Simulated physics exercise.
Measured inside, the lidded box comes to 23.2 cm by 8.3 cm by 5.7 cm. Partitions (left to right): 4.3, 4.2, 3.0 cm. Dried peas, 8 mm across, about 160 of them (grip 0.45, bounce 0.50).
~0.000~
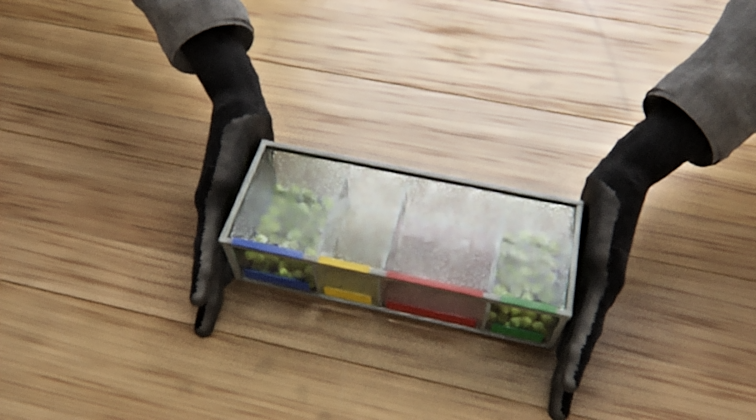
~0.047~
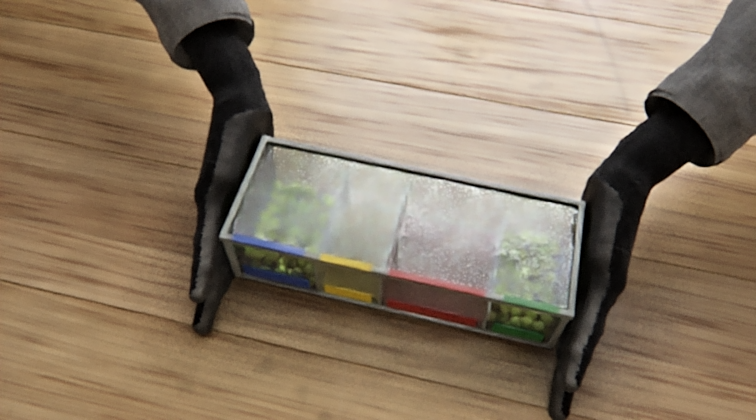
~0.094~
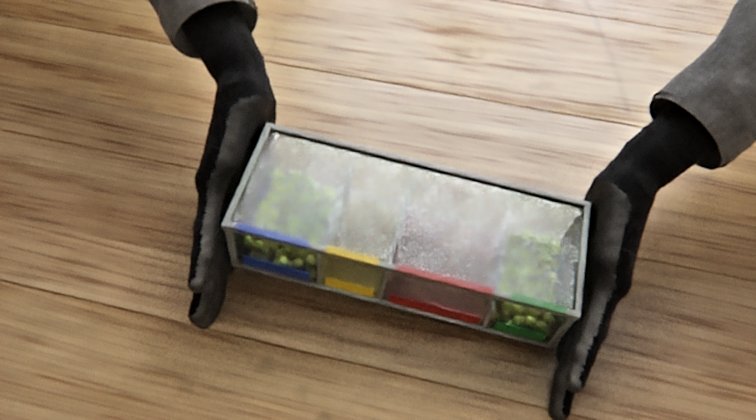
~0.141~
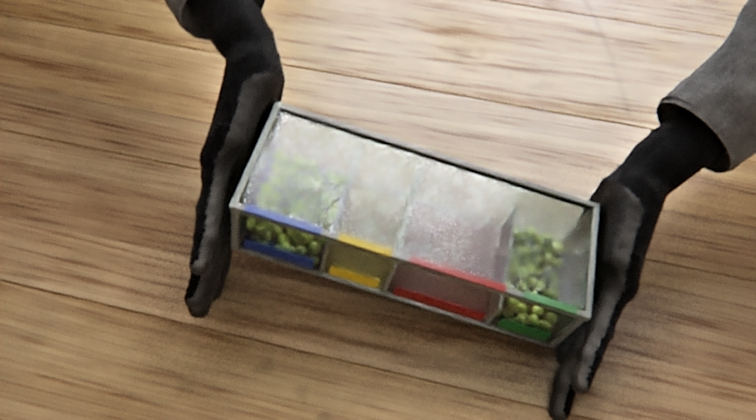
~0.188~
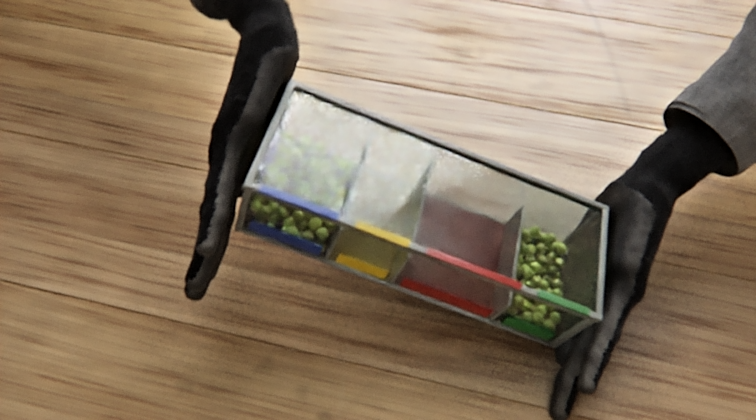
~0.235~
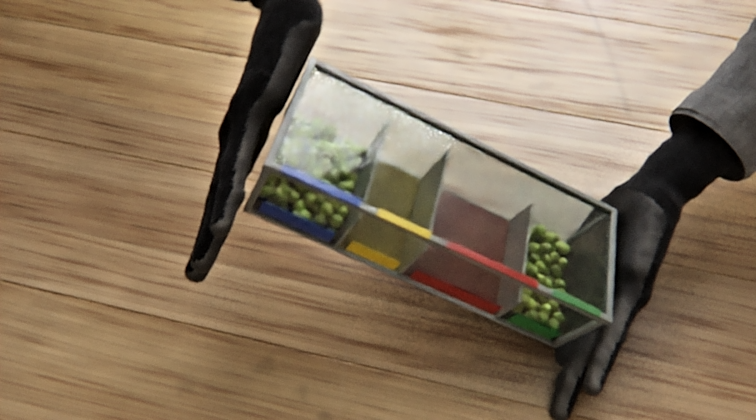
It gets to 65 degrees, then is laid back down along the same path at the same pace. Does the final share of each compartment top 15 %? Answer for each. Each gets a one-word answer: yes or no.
My answers are red no, blue yes, green yes, yellow no.
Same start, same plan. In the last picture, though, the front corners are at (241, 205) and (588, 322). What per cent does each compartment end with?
Final per cent - red: 0; blue: 55; green: 45; yellow: 0.
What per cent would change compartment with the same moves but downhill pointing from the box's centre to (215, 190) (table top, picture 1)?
I'd say close to 10 %.
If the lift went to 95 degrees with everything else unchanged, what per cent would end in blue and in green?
Blue 30 %, green 55 %.
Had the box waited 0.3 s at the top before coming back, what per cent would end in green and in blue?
Green 45; blue 55.
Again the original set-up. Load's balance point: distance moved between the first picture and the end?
I'd put the distance at roughly 1.0 cm.
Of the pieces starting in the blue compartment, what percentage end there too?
About 100 in a hundred.
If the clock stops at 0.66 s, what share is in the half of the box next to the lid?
Estimate: Near 10 per cent.
Then, at 0.66 s, tilt 63 degrees; blue 55 %, green 45 %.
After 0.95 s, tilt 24 degrees; blue 55 %, green 45 %.
Then, at 1.34 s, tilt 0 degrees; blue 55 %, green 45 %.
In the end, at 1.8 s, red 0 %, blue 55 %, green 45 %, yellow 0 %.
